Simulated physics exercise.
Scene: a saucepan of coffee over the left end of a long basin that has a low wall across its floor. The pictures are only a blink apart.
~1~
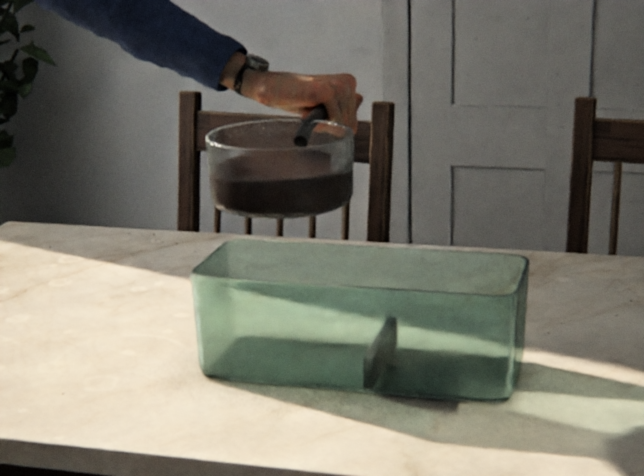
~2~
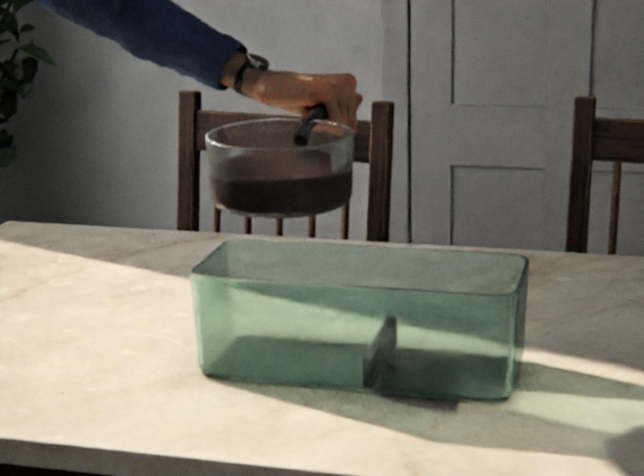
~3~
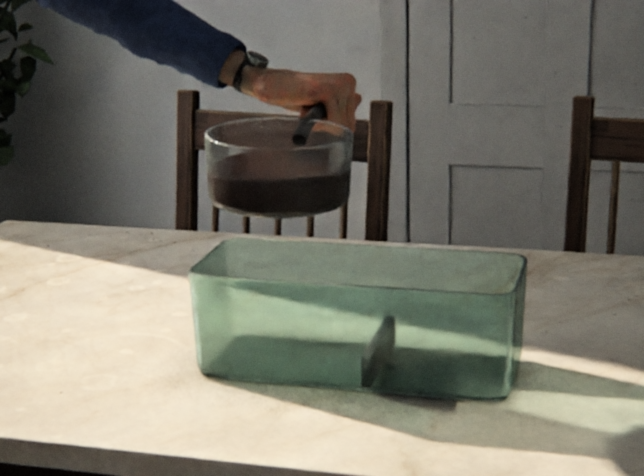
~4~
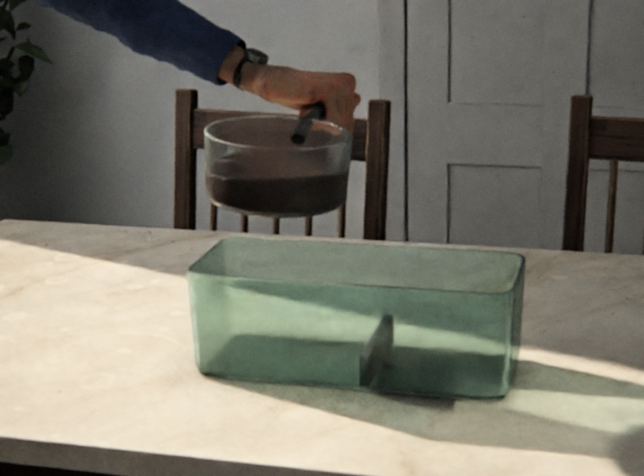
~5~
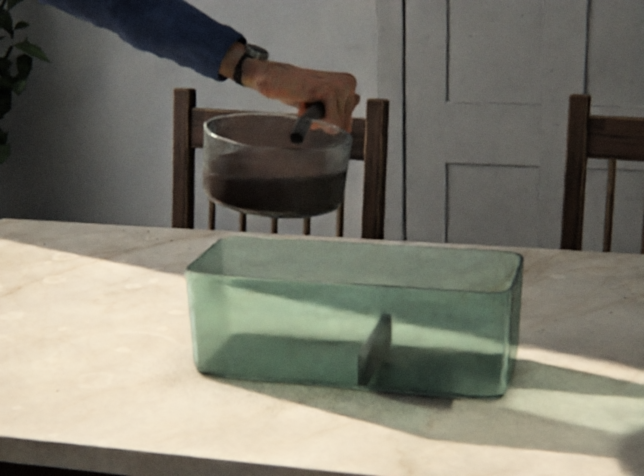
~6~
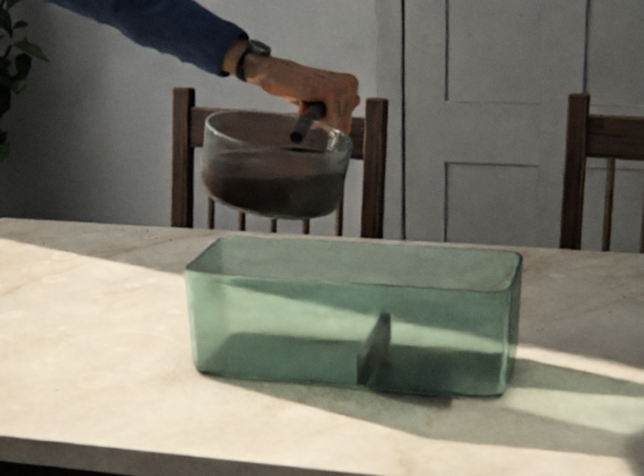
In this clip, a hand holds a clear saucepan of dark liquid above the left part of a long green basin with a low wall across its floor, then gradually tilts the pan slightly to the right.
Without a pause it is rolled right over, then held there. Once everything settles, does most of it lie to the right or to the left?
It is the part on the right.
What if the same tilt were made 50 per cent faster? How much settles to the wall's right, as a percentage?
Result: Roughly 55 %.
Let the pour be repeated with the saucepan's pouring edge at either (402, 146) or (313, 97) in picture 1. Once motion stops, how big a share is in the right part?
95 and 35 per cent.
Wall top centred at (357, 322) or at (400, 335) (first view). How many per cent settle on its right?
85 per cent first, then 40 per cent.
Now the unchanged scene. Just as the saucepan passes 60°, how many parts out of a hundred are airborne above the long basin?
I'd say some 20 per cent of it.
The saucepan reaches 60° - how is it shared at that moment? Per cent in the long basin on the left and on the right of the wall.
About 0 per cent on the left and 5 on the right.
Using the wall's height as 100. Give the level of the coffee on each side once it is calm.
About 30 per cent on the left and 60 per cent on the right.
A moment on, the tilt is 60° and 70 per cent is still to pour, 1 is left of the wall and 7 right of it.
Next, the tilt is 94° and 15 per cent is still to pour, 16 is left of the wall and 62 right of it.
Then the tilt is 105° and 0 per cent is still to pour, 34 is left of the wall and 65 right of it.
Later the tilt is 105° and 0 per cent is still to pour, 36 is left of the wall and 64 right of it.
In the end 36 per cent lies left of the wall, 64 right of it and 0 outside.
